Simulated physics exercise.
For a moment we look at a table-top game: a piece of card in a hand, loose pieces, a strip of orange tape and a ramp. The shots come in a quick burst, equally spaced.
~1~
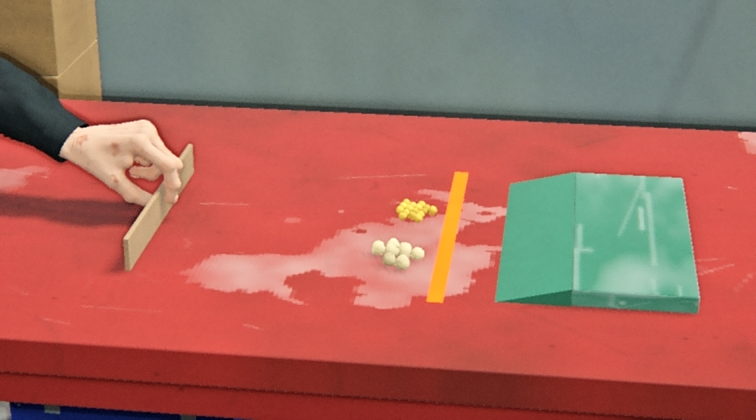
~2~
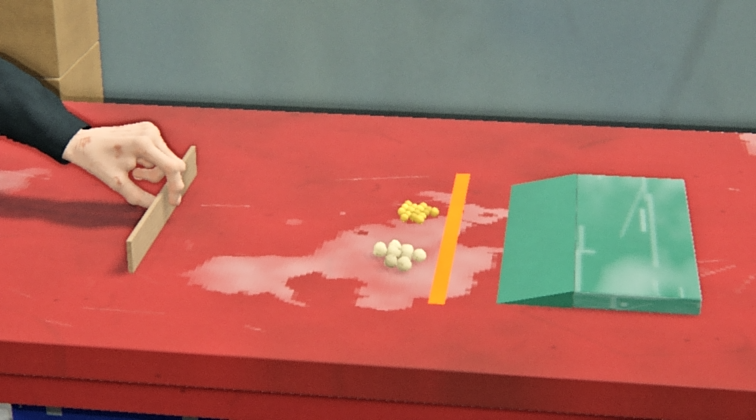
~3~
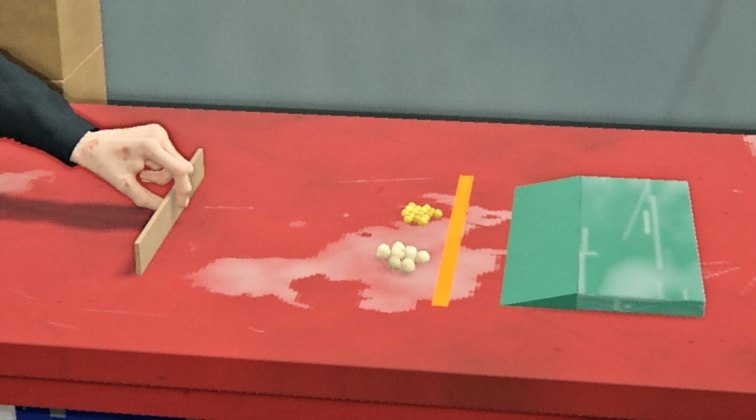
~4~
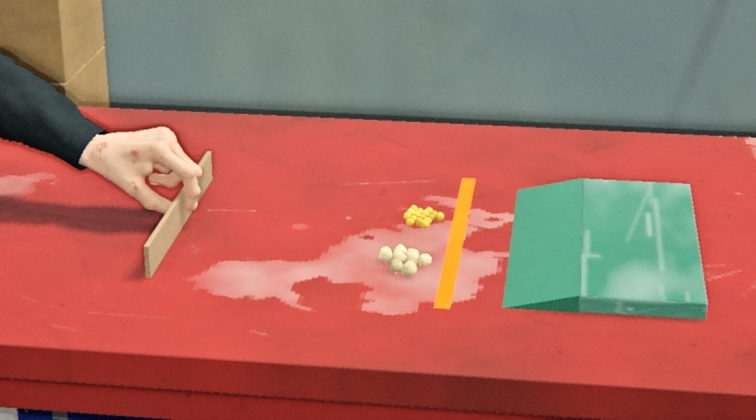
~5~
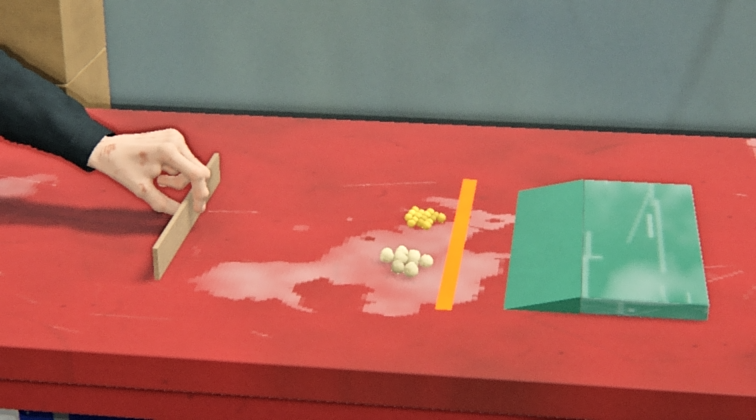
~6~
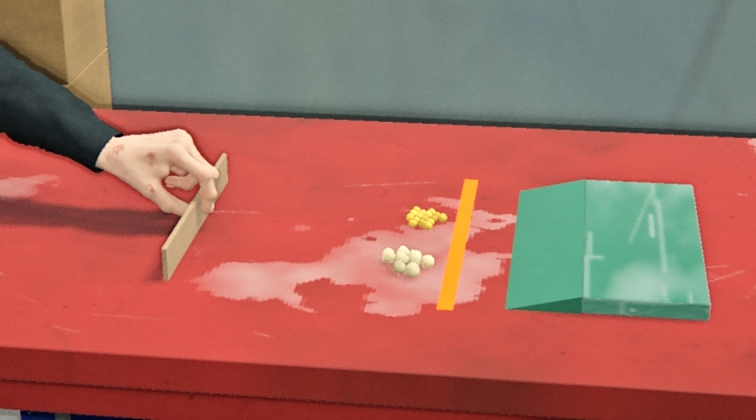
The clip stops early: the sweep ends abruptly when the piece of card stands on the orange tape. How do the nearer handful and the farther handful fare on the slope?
The nearer handful comes up short and the farther handful comes up short.
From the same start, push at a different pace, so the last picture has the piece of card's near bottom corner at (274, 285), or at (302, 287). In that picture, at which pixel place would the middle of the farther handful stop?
Around (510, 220), then around (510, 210).
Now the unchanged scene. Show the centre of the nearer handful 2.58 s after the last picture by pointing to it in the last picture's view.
Its centre is near (477, 266).
Then, 1.14 s after the last picture, piece of card still moving, near (333, 205); nearer handful all short of the ramp; farther handful all short of the ramp.
Then, 2.30 s after the last picture, piece of card stopped at the orange tape; nearer handful all short of the ramp; farther handful all short of the ramp.
At rest, piece of card stopped at the orange tape; nearer handful none past the top, all short of the ramp; farther handful none past the top, all short of the ramp.
